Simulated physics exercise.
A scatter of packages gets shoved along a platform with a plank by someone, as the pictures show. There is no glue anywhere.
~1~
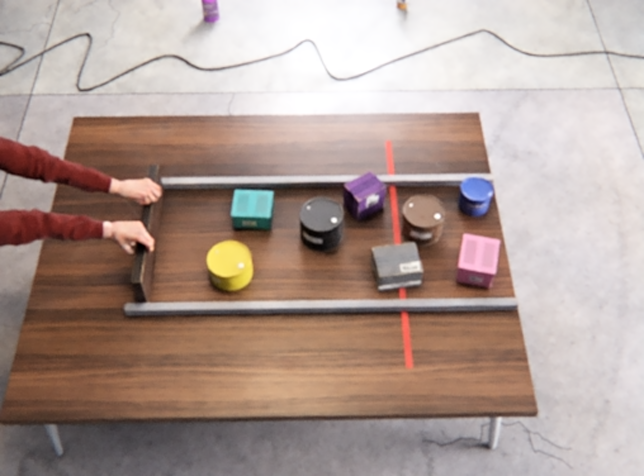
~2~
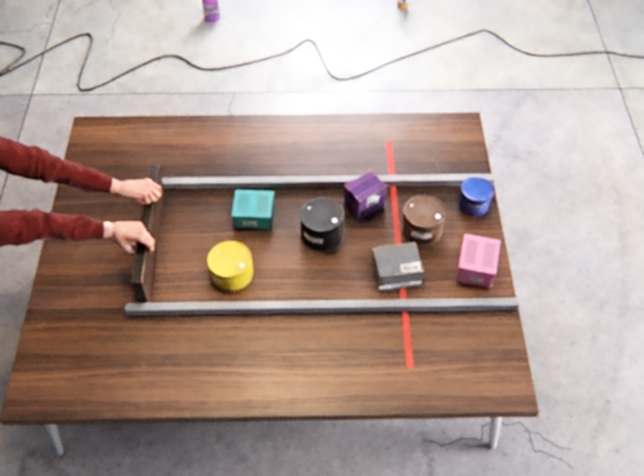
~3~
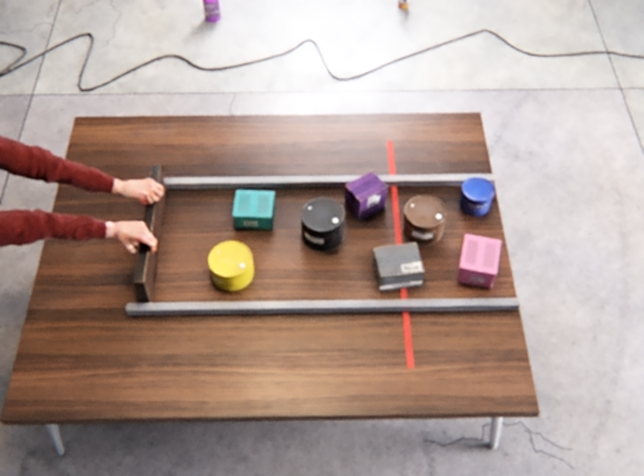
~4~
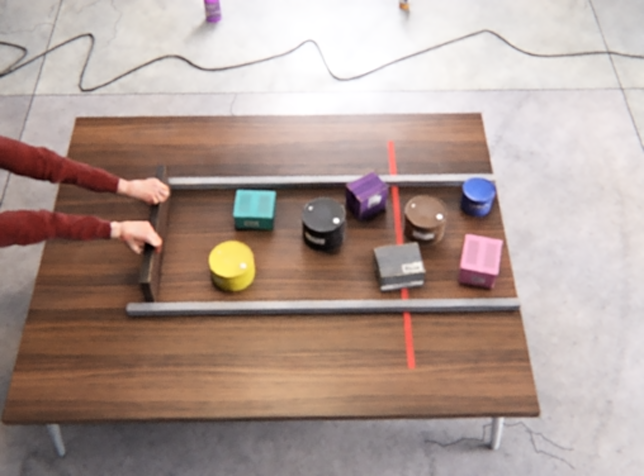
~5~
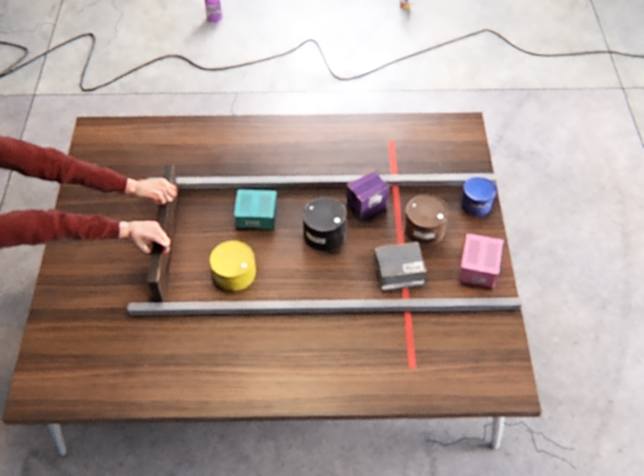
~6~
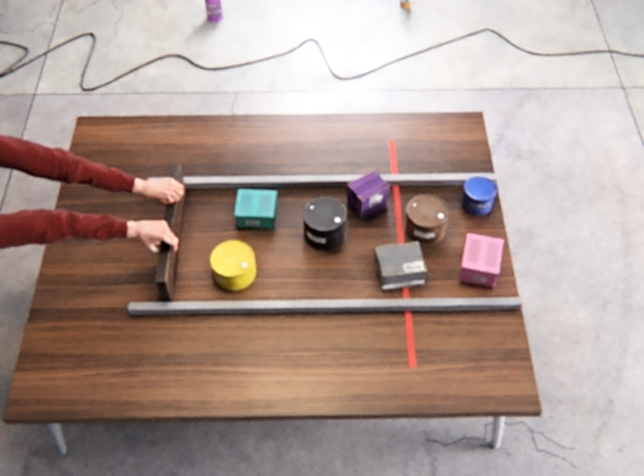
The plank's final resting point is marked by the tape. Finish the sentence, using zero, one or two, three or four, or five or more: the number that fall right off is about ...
The number that fall right off is about zero.
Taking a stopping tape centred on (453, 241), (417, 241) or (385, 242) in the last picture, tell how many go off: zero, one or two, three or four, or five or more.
Well, it comes out as more than four, just one or two and none at all, in that order.
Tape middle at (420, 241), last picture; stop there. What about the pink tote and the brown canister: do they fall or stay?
Here's the result: The pink tote ends up below, while as for the brown canister, it keeps its place.
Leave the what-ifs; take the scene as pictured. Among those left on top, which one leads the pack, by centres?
The pink tote ends up foremost.
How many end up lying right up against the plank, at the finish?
That would be 3 of them.
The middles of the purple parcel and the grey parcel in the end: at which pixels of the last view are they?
The purple parcel stops around (452, 189); the grey parcel around (470, 268).
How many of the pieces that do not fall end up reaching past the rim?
I'd say 1 of them.
Early on, none off yet; blue pail at rest near (479, 196); pink tote at rest near (481, 261); brown canister at rest near (426, 220).
Finally, the number that fall off is zero.
